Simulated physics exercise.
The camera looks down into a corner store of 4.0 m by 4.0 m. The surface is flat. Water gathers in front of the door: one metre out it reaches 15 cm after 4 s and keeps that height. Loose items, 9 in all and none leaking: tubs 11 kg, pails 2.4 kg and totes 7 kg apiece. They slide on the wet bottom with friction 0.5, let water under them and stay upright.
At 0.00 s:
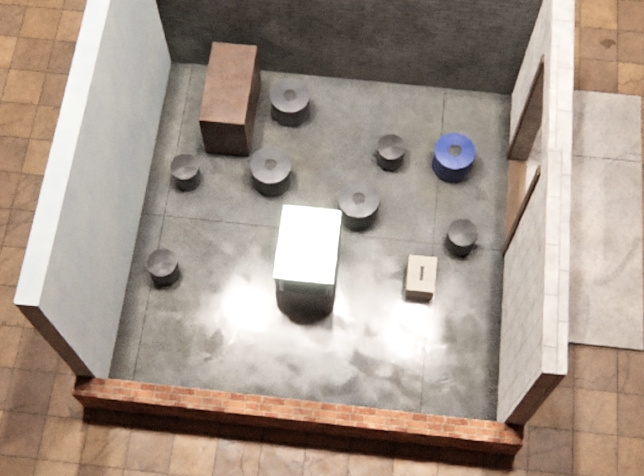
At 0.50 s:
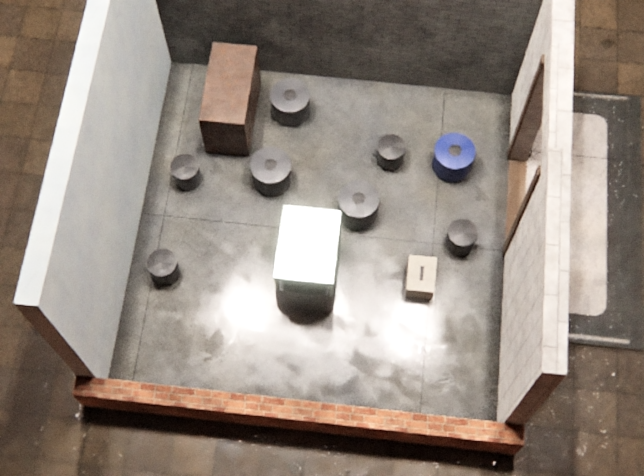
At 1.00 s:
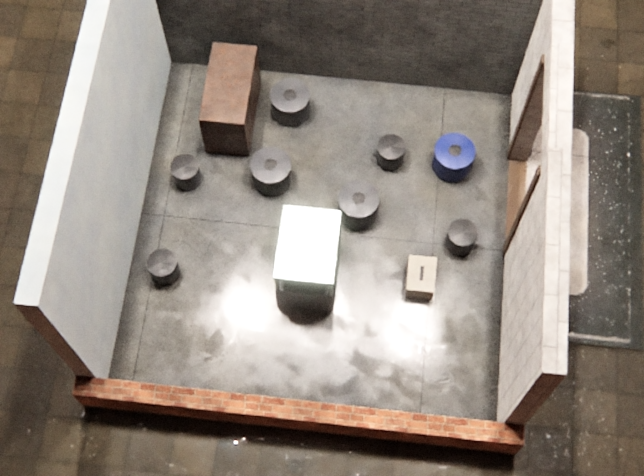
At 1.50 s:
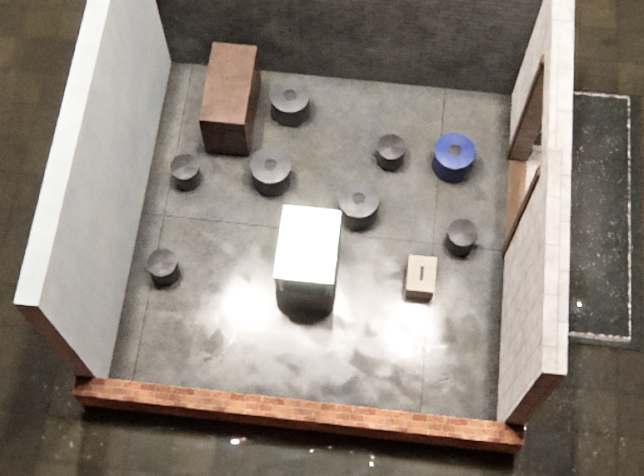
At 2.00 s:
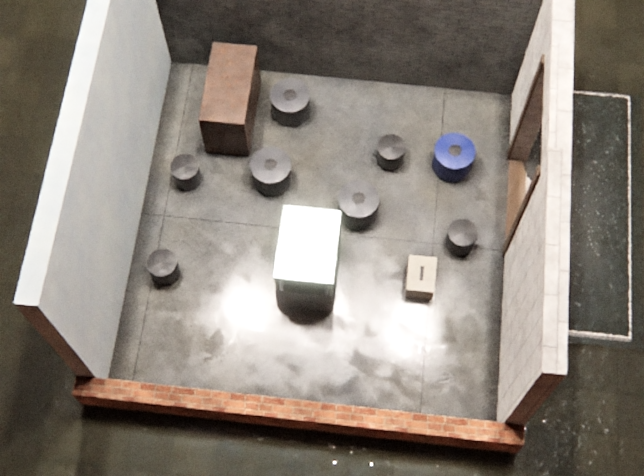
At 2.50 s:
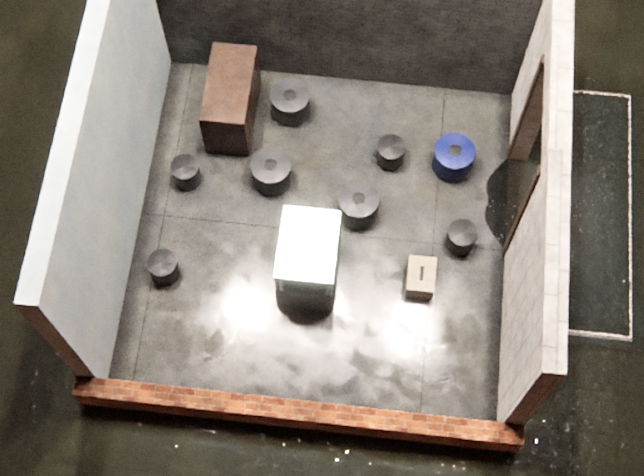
Dark water spread over the tiled ground outside the small walled room and covered the slab by the doorway, then a little crept in past the door while the blue tub and everything else inside stayed still.
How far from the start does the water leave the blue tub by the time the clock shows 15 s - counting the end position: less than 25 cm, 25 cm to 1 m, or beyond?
The blue tub moves a short way.
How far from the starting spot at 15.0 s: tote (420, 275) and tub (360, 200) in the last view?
In turn: 0 cm, 150 cm.
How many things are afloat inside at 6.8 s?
0 of them.
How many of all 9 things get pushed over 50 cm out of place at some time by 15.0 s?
That makes 8.
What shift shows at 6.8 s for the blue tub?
About 50 cm.
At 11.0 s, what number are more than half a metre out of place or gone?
By then 5.
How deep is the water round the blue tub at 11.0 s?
About 8 cm.
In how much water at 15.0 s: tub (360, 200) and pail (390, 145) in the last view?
Roughly 7 and 11 cm.
After 3.5 s the blue tub is near (455, 151), 0.0 m from its start, aground; 0 afloat.
After 6.8 s the blue tub is near (414, 130), 0.5 m from its start, aground; 0 afloat.
After 11.0 s the blue tub is near (404, 92), 0.9 m from its start, afloat; 5 afloat.
After 15.0 s the blue tub is near (457, 99), 0.7 m from its start, aground; 6 afloat.
